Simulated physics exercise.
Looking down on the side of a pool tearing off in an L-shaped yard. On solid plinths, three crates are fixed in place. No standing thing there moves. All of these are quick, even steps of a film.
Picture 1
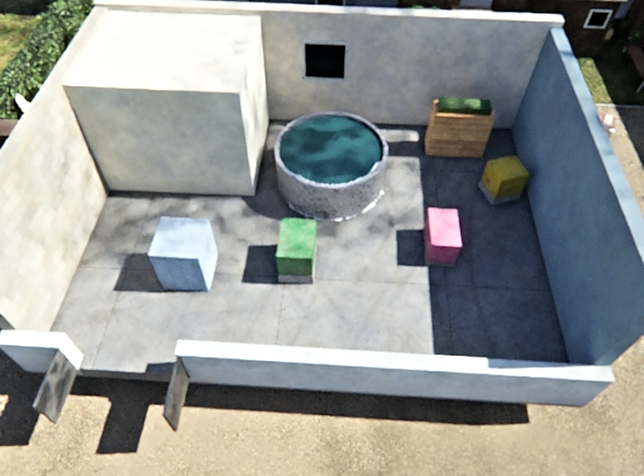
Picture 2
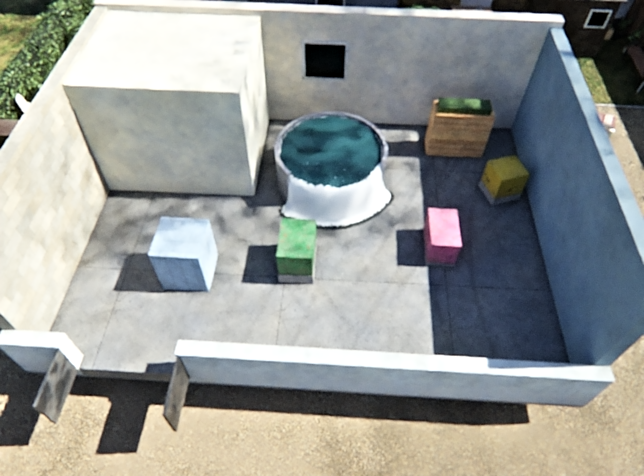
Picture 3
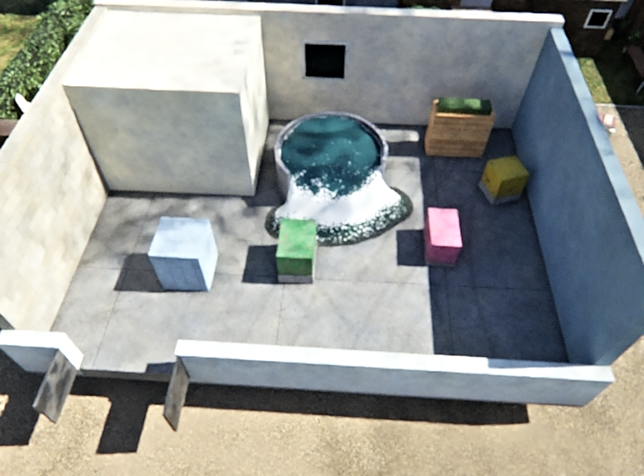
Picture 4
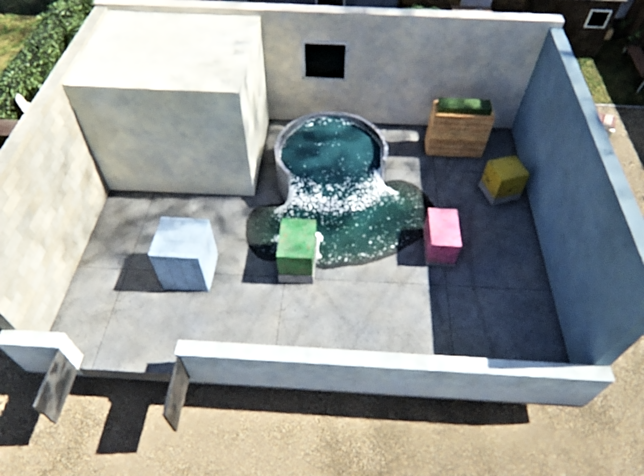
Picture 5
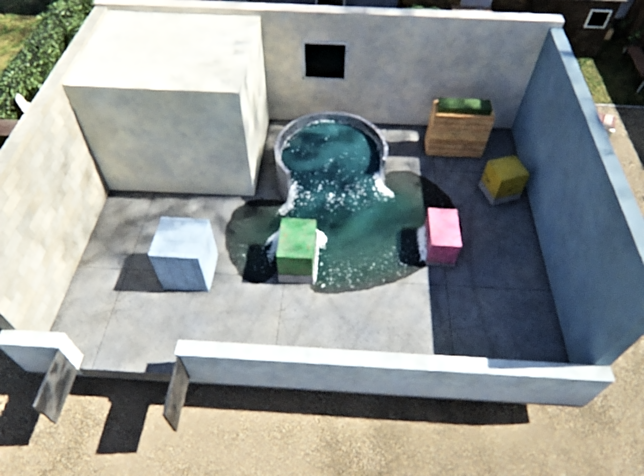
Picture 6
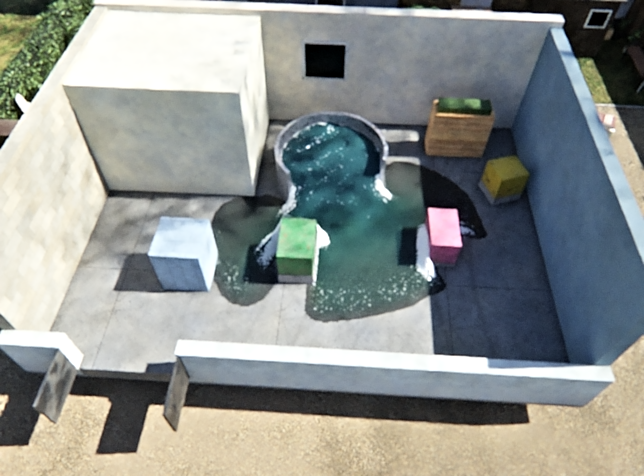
A round grey pool of dark teal water tears open along its near side in a pale-walled paved yard, seen from high above by a still camera. A pale blue block, a green one and a pink one stand in front, with a yellow block and a wooden planter at right. White water gushes out, then spreads darkly across the paving, around the unmoving green and pink blocks.
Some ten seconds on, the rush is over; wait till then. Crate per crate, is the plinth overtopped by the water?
As I see it, the yellow crate is within reach; the green crate is within reach; the pink crate is within reach.
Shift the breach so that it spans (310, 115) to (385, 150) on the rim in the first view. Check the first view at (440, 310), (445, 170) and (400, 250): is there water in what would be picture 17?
So it's nothing at the first, liquid at the second and nothing at the third.
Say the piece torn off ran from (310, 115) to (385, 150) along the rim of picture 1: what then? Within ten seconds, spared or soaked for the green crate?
I'd say the green crate never gets wet.
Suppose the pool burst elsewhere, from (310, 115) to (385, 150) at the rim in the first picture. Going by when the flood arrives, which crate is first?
The crate marked yellow.
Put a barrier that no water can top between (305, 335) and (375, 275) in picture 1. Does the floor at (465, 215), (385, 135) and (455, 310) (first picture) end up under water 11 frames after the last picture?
One by one: Soaked, spared, soaked.
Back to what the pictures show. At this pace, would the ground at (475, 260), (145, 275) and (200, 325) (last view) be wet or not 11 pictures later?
First spared, second spared, third inundated.
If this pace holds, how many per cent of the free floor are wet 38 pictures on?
95 %, roughly.
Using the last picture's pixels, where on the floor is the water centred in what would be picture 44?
At about (332, 259).
A moment on, water covers 45 % of the floor; the yellow crate water round its plinth, the green crate water round its plinth, the pink crate water round its plinth.
Next, water covers 60 % of the floor; the yellow crate water round its plinth, the green crate water round its plinth, the pink crate water round its plinth.
Then, water covers 75 % of the floor; the yellow crate water round its plinth, the green crate water round its plinth, the pink crate water round its plinth.
Later, water covers 95 % of the floor; the yellow crate water round its plinth, the green crate water round its plinth, the pink crate water round its plinth.
In the end, water covers 100 % of the floor; the yellow crate was topped, the green crate was topped, the pink crate was topped.
